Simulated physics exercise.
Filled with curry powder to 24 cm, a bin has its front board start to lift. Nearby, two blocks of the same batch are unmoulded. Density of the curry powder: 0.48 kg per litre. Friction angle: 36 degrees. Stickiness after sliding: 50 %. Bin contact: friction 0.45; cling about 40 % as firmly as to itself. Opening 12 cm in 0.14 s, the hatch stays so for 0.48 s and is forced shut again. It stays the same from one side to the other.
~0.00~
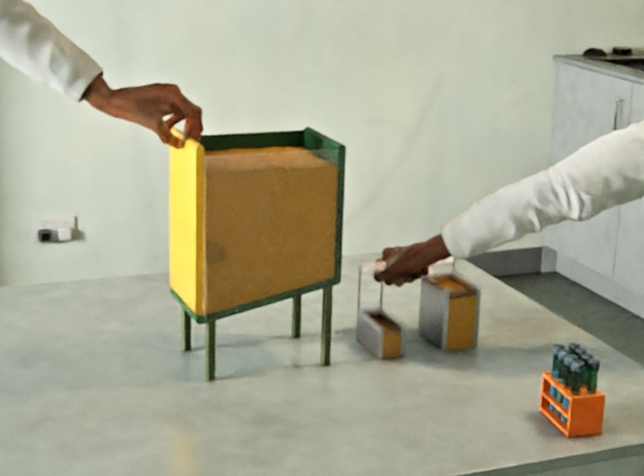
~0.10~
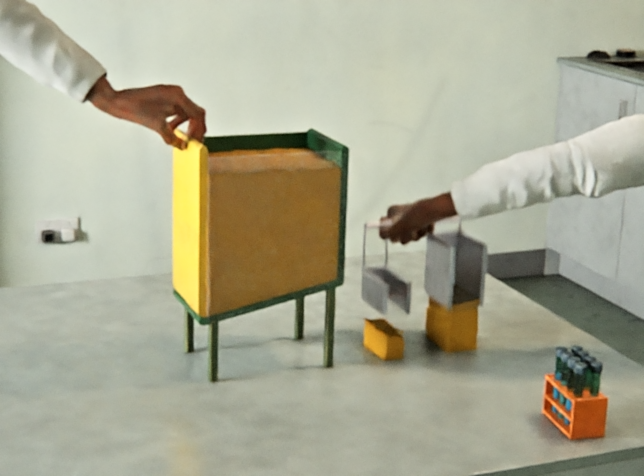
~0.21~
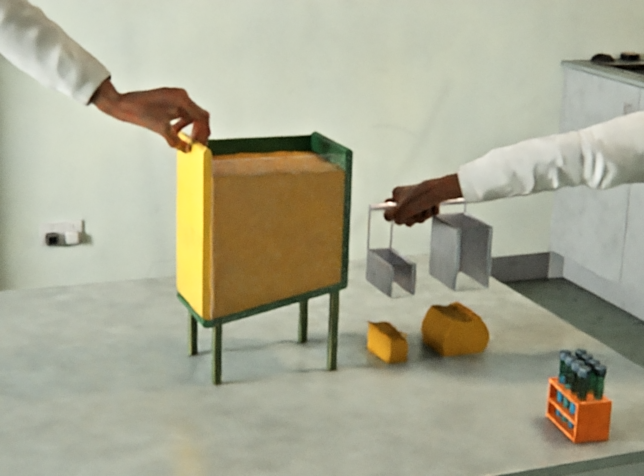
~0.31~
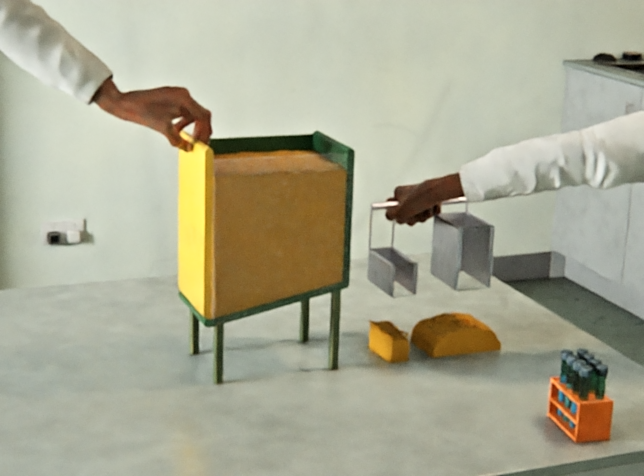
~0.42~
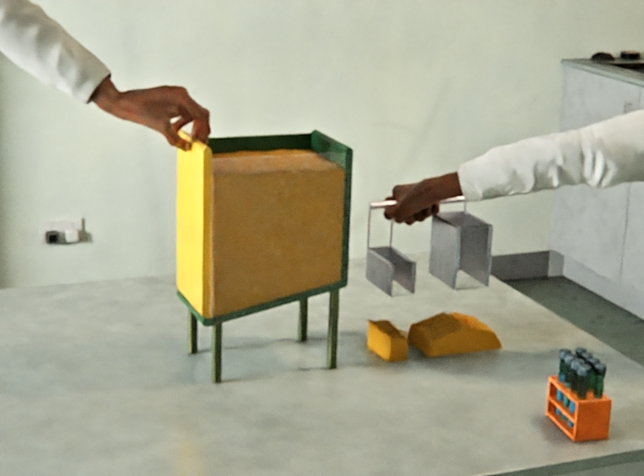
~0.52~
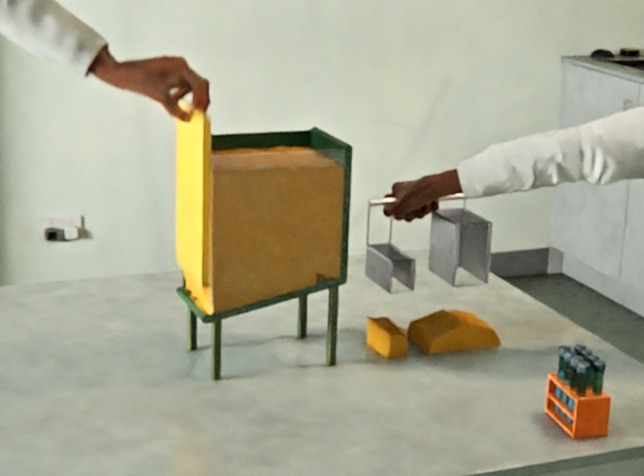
The footage shows a hand lifting two grey moulds off brown-yellow powder blocks on a table, the larger block slumping into a low mound while the smaller keeps its shape; then another hand raises the yellow board of a filled bin slightly.
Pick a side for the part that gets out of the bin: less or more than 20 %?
More, by my estimate.
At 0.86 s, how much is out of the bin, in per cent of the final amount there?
Reading: Approx. 30 per cent.
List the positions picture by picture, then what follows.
The first frame shows top of the hatch at (201, 150), not yet moved; highest point of the curry powder at (305, 167); test blocks 4.6 cm, 9.6 cm high (left to right).
The second frame shows top of the hatch at (204, 151), not yet moved; highest point of the curry powder at (308, 169); test blocks 4.6 cm, 9.2 cm high (left to right).
The third frame shows top of the hatch at (208, 154), not yet moved; highest point of the curry powder at (312, 172); test blocks 4.6 cm, 6.7 cm high (left to right).
The fourth frame shows top of the hatch at (210, 153), not yet moved; highest point of the curry powder at (313, 171); test blocks 4.6 cm, 4.6 cm high (left to right).
The fifth frame shows top of the hatch at (208, 152), not yet moved; highest point of the curry powder at (312, 170); test blocks 4.5 cm, 4.6 cm high (left to right).
The sixth frame shows top of the hatch at (208, 122), moved 4.2 cm; highest point of the curry powder at (311, 167); test blocks 4.5 cm, 4.6 cm high (left to right).
By 0.68 s, the hatch is 12 cm open and 0 % is out.
By 0.86 s, the hatch is 12 cm open and 9 % is out.
By 1.05 s, the hatch is 12 cm open and 21 % is out.
By 1.24 s, the hatch is 2.8 cm open and 33 % is out.
By 1.57 s, at the end, the hatch is shut and 33 % is out.
